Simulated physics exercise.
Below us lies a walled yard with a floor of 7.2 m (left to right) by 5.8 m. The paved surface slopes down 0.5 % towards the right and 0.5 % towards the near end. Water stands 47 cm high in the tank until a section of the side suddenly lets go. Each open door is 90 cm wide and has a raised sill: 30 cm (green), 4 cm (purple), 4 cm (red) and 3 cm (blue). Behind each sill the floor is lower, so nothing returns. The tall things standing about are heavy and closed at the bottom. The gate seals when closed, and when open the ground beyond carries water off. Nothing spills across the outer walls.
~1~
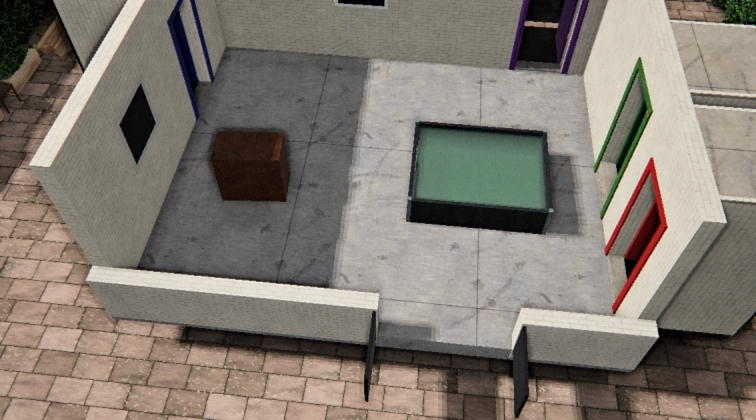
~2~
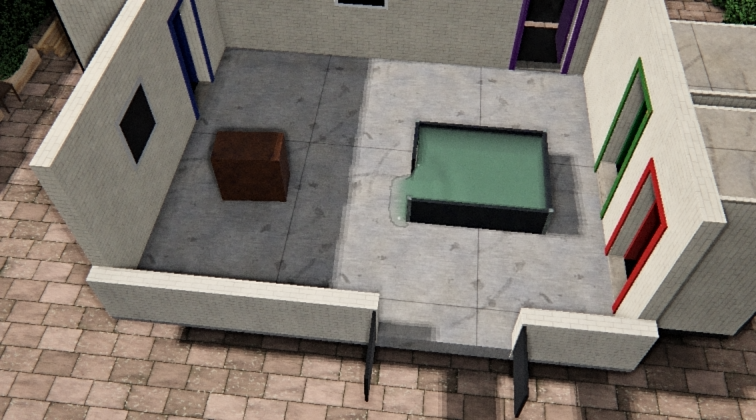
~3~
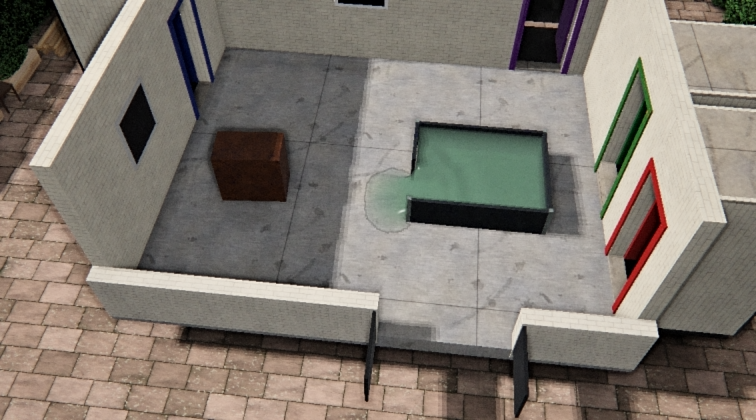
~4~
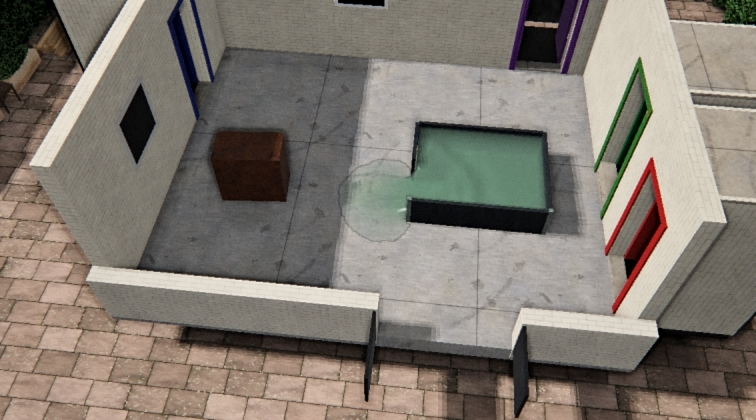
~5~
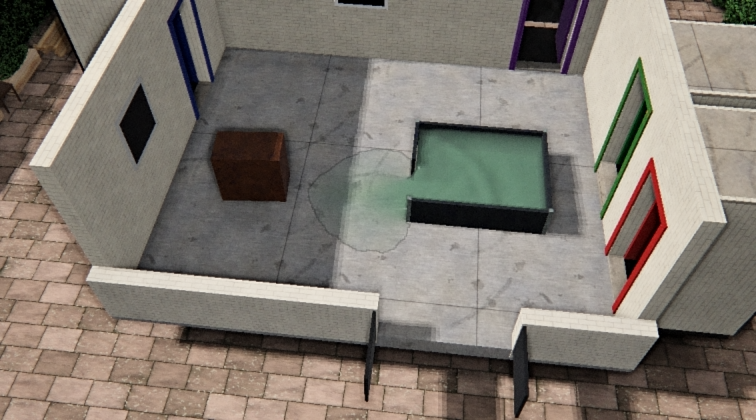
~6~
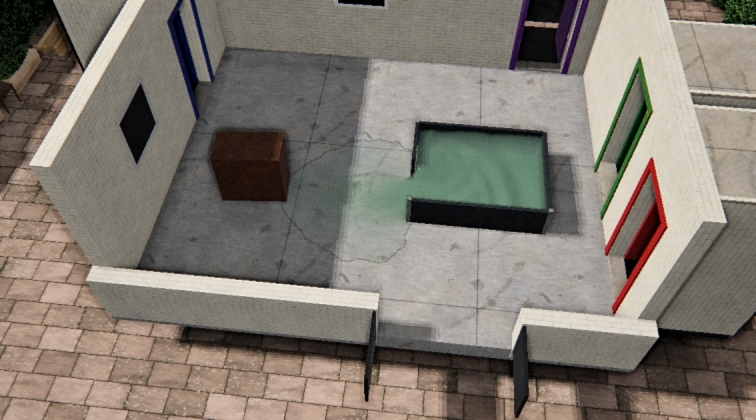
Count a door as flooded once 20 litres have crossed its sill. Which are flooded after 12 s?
Door by door: At the green door it stays under the limit; at the purple door it does not reach the limit; at the red door it stays under the limit; at the blue door it passes the limit.
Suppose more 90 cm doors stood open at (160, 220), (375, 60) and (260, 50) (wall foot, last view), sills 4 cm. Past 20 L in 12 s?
In turn: Over, not over, over.
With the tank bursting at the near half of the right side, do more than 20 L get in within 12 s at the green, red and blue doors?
Against that limit: Green under, red over, blue not over.
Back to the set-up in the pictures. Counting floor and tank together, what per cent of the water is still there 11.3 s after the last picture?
Roughly 94 in a hundred.
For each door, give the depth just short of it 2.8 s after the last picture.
Depths in cm: Green 0, purple 0, red 0, blue 8.
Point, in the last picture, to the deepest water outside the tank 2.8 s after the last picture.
Near (179, 288).
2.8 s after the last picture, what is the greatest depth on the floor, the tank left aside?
Up to some 22 cm.
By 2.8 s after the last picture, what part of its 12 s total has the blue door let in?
About 20 per cent.
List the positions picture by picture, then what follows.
Still water, 47 cm deep, in the tank at (480, 167), in the first frame.
The front is at (398, 221), 0.5 m from the gap at (412, 194); 0.2 m2 of floor is under water; 47 cm left at the back of the tank, in the second frame.
The front is at (374, 182), 0.7 m from the gap at (412, 195); 0.6 m2 of floor is under water; 47 cm left at the back of the tank, in the third frame.
The front is at (348, 182), 1.1 m from the gap at (412, 195); 1.3 m2 of floor is under water; 47 cm left at the back of the tank, in the fourth frame.
Water pours out at (412, 194) and has run 1.6 m, to (314, 193); typically 4 cm deep outside, 47 cm at the tank's back, in the fifth frame.
Water pours out at (412, 194) and has run 2.1 m, to (286, 202); typically 4 cm deep outside, 47 cm at the tank's back, in the sixth frame.
Then, 0.7 s after the last picture water covers 20 % of the floor and is deepest (23 cm) near (396, 203); green door not reached, purple door not reached, red door not reached, blue door not reached.
Then, 1.5 s after the last picture water covers 35 % of the floor and is deepest (20 cm) near (288, 193); green door not reached, purple door not reached, red door not reached, blue door not reached.
Then, 2.8 s after the last picture water covers 40 % of the floor and is deepest (22 cm) near (179, 288); green door not reached, purple door not reached, red door not reached, blue door 8 cm at the sill, 13 L in.
Then, 6.3 s after the last picture water covers 55 % of the floor and is deepest (12 cm) near (127, 294); green door not reached, purple door not reached, red door not reached, blue door 6 cm at the sill, 43 L in.
Then, 11.3 s after the last picture water covers 95 % of the floor and is deepest (7 cm) near (586, 141); green door 1 cm at the sill, 0 L in, purple door 2 cm at the sill, 0 L in, red door 4 cm at the sill, 0 L in, blue door 5 cm at the sill, 76 L in.
